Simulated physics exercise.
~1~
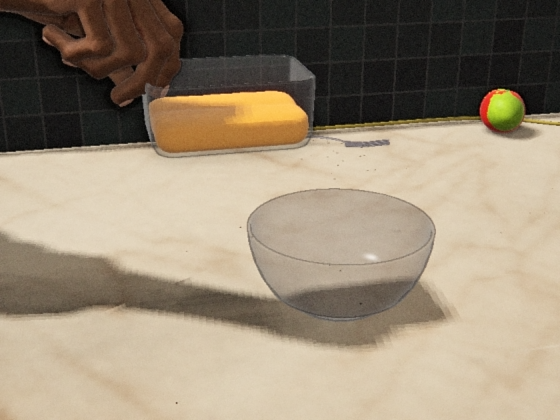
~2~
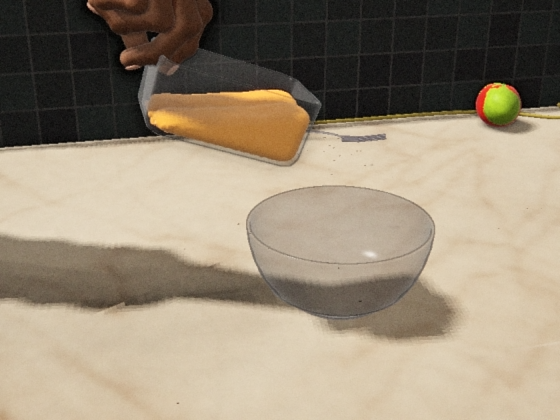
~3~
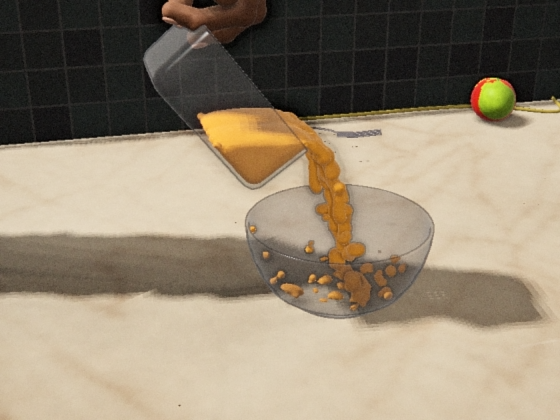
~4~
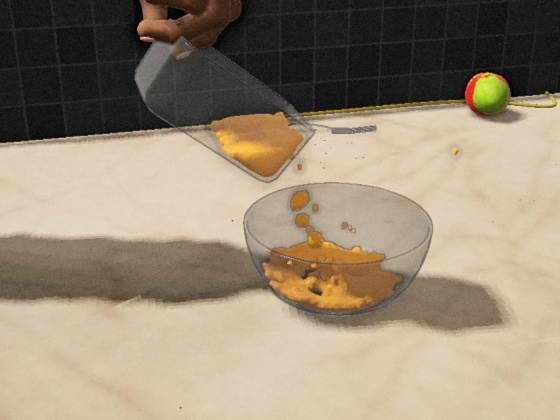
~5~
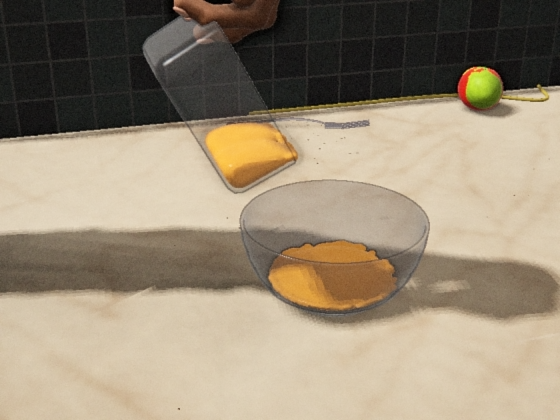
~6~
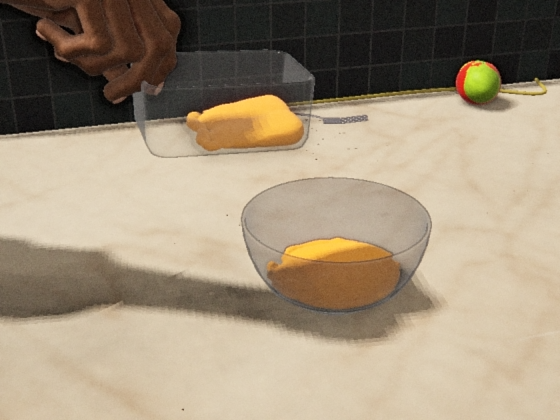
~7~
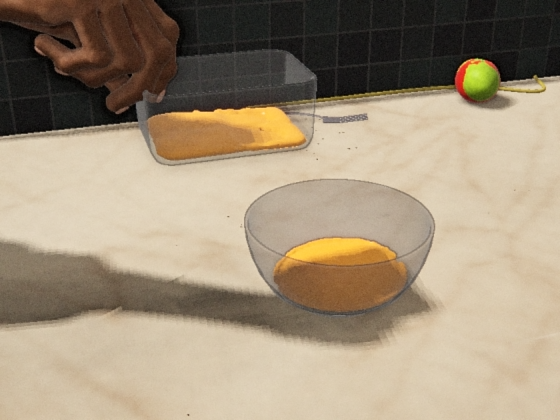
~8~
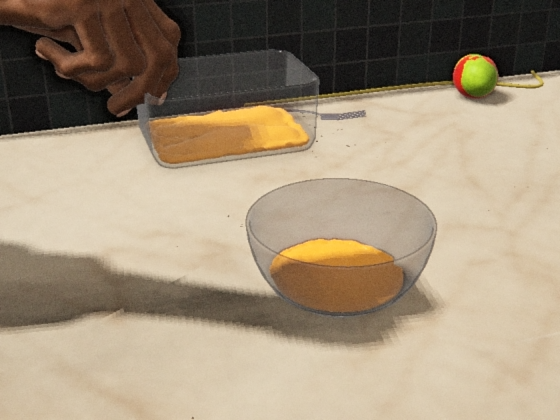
A hand tips a clear box twice, pouring orange liquid into a bowl, then levels it.
